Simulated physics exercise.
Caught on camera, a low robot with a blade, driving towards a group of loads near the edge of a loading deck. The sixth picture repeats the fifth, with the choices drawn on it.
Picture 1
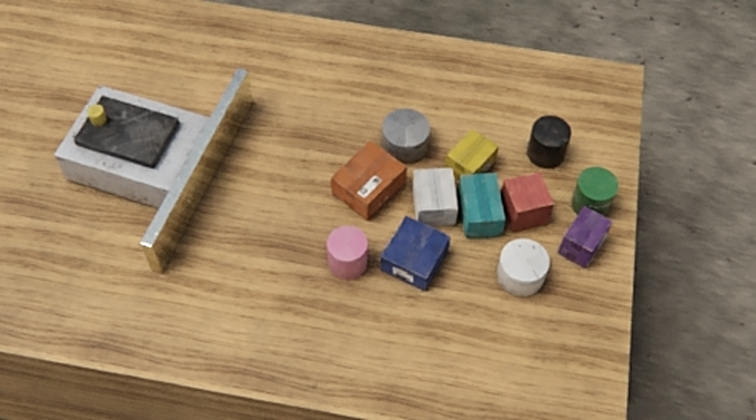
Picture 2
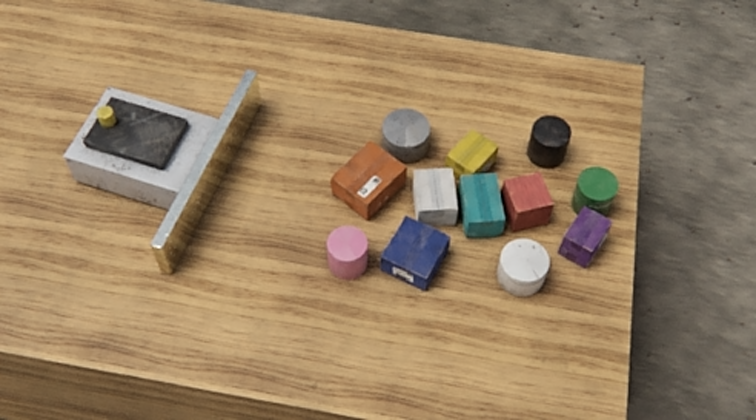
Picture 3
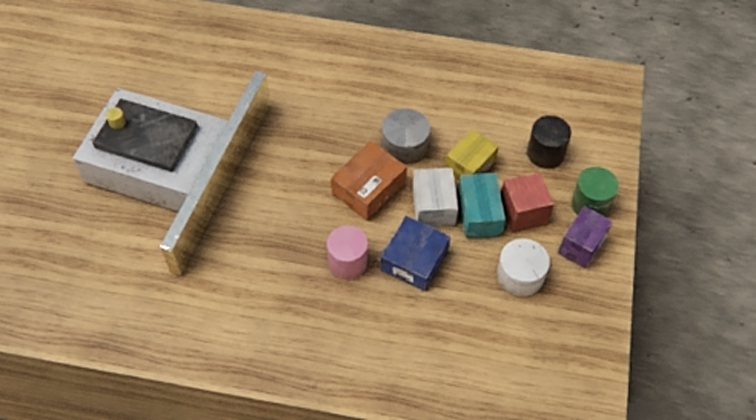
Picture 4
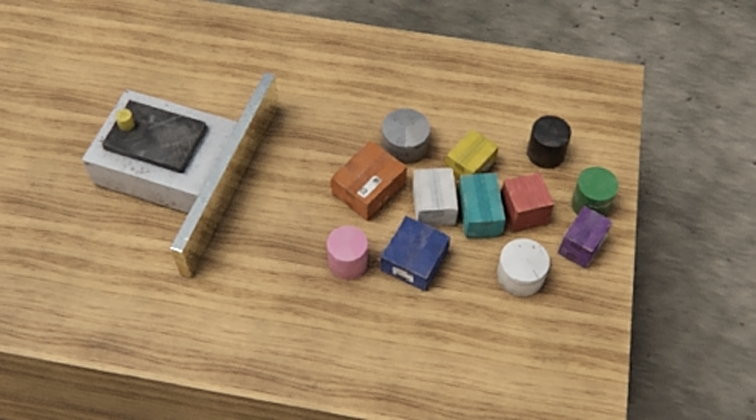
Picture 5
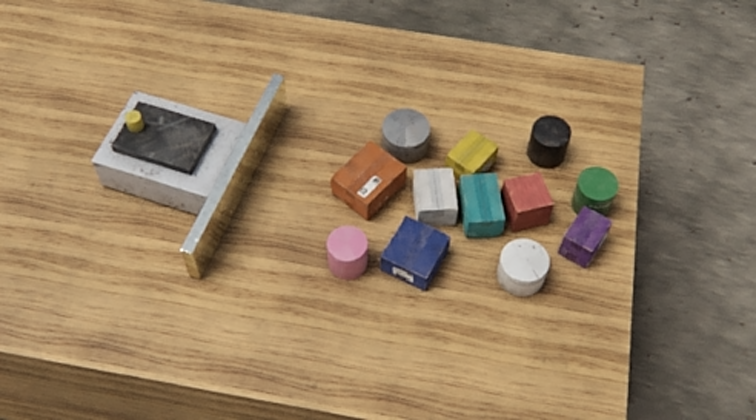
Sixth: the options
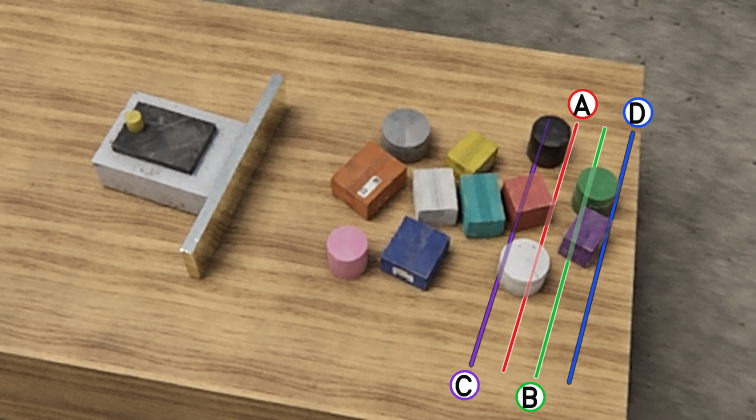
On a wooden deck, a low robot with a wide blade crept slowly to the right towards a cluster of colourful boxes and canisters, which all stayed still, with a gap left between them.
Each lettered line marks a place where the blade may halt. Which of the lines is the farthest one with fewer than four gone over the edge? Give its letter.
C.
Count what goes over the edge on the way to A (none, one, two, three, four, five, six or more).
Four.
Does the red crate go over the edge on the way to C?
By then, yes.
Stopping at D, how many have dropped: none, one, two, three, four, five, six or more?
In all, six or more.
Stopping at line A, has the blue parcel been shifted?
Yes.
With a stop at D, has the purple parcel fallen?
Yes.
On the marked copy, A at (543, 238); B at (573, 243); C at (513, 233); D at (604, 248).
Following C. Soon after the start, robot (267, 154); orange box (377, 181); green pail (594, 194).
Later, robot (366, 170); purple parcel (622, 248); red crate (590, 225).
In the end, robot (444, 183); red crate over the edge; purple parcel over the edge; two fallen.
As for the rest, A drops four; B drops seven; D drops eight.
